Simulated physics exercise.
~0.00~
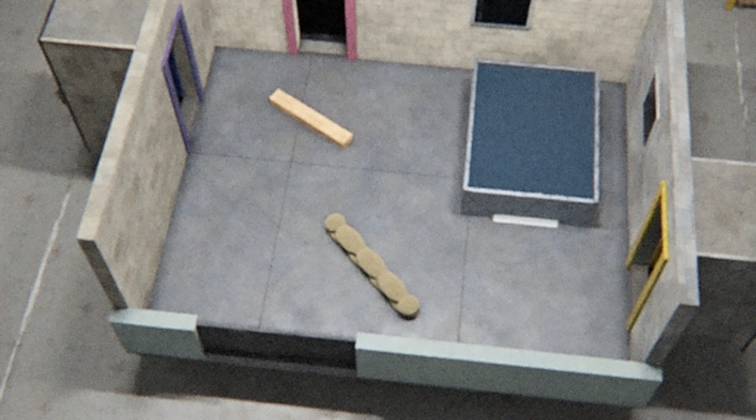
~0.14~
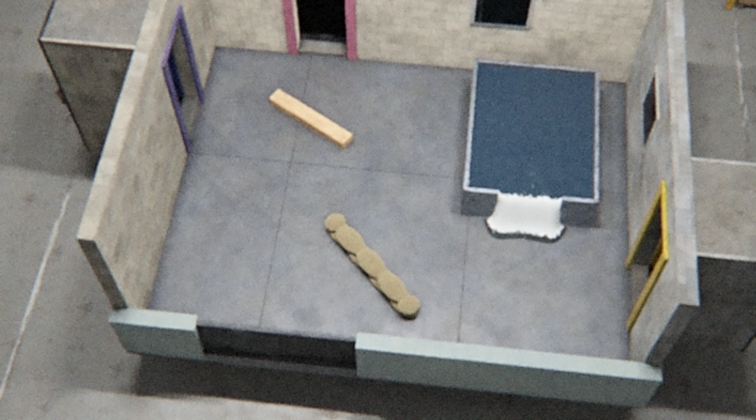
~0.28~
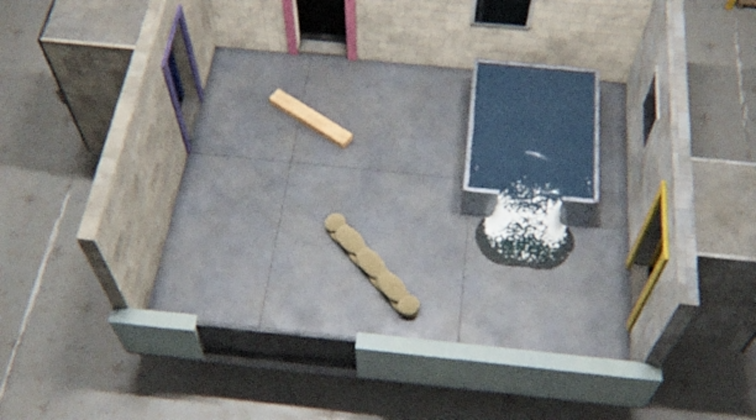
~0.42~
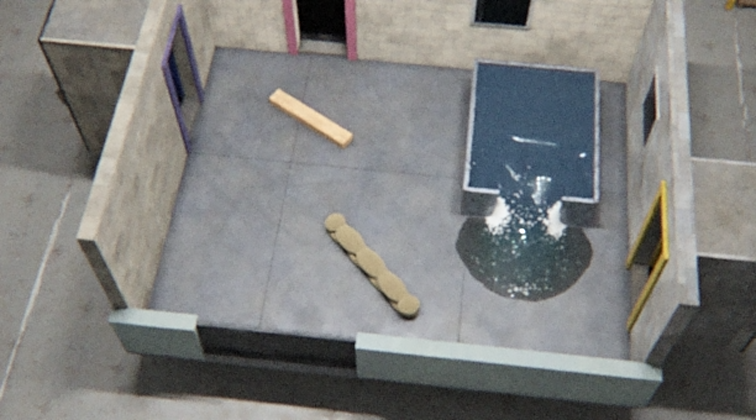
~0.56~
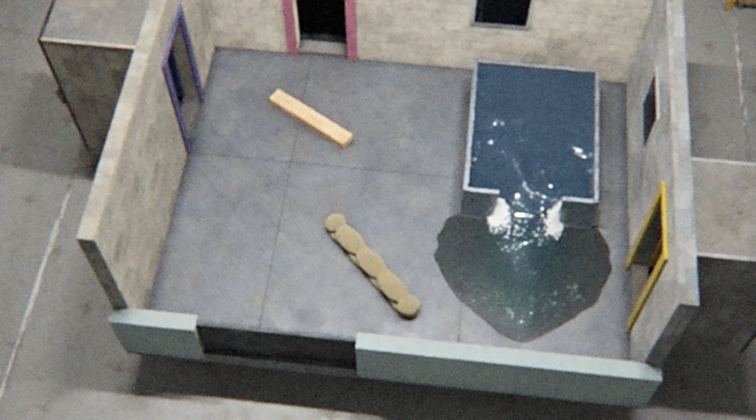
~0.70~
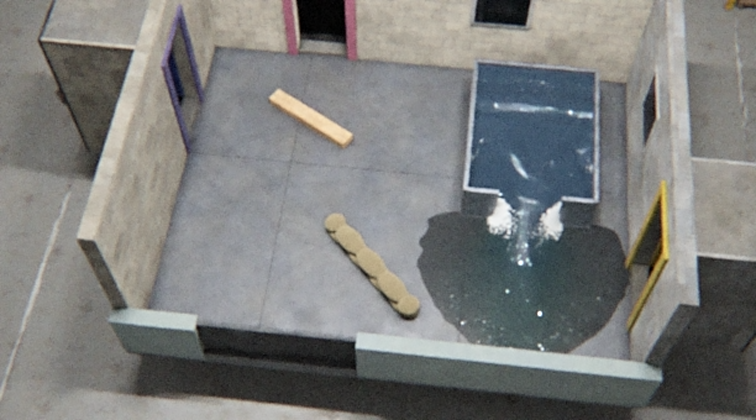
Water pouring from the front of a raised blue tank, foaming and spreading in a dark pool across a grey floor.
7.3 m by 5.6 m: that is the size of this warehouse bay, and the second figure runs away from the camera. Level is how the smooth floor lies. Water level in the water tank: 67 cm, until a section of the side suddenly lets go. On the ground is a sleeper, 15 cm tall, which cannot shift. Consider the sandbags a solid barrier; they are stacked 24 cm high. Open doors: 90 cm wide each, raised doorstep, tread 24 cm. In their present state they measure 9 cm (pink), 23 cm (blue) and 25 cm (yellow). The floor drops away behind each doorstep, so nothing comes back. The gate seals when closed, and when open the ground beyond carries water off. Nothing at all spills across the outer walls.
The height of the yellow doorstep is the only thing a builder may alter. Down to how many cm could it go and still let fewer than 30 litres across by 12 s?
I would say down to about 14.5 cm.
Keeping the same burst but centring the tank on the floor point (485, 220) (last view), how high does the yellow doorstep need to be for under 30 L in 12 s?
Near 11.5 cm.
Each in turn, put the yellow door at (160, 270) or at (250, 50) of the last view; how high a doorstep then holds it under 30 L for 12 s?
First place around 9.5 cm, second around 10.0 cm.
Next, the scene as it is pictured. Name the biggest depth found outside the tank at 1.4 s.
I'd estimate roughly 48 cm.
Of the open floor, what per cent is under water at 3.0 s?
About 45 per cent.
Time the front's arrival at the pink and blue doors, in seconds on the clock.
Pink door 7.0 seconds; blue door 4.5 seconds.
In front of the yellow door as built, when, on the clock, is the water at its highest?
I'd guess close to 2.8 seconds.
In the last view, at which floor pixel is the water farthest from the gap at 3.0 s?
The tip of the flood lies near (142, 331).
After 1.4 s water covers 20 % of the floor, deepest (48 cm) near (625, 383); 9 cm at the yellow door, 0 litres in over its 25 cm doorstep.
After 3.0 s water covers 45 % of the floor, deepest (30 cm) near (613, 382); 20 cm at the yellow door, 0 litres in over its 25 cm doorstep.
After 12.0 s water covers 95 % of the floor, deepest (15 cm) near (467, 68); 8 cm at the yellow door, 0 litres in over its 25 cm doorstep.
At the yellow door as built, the water arrived by 0.8 s and peaked near 21 cm at 2.8 s.
With a doorstep of 12 cm, 55 litres would have come in within the 12 s; with 16 cm, 19 litres. So under 30 litres takes about 14.5 cm.
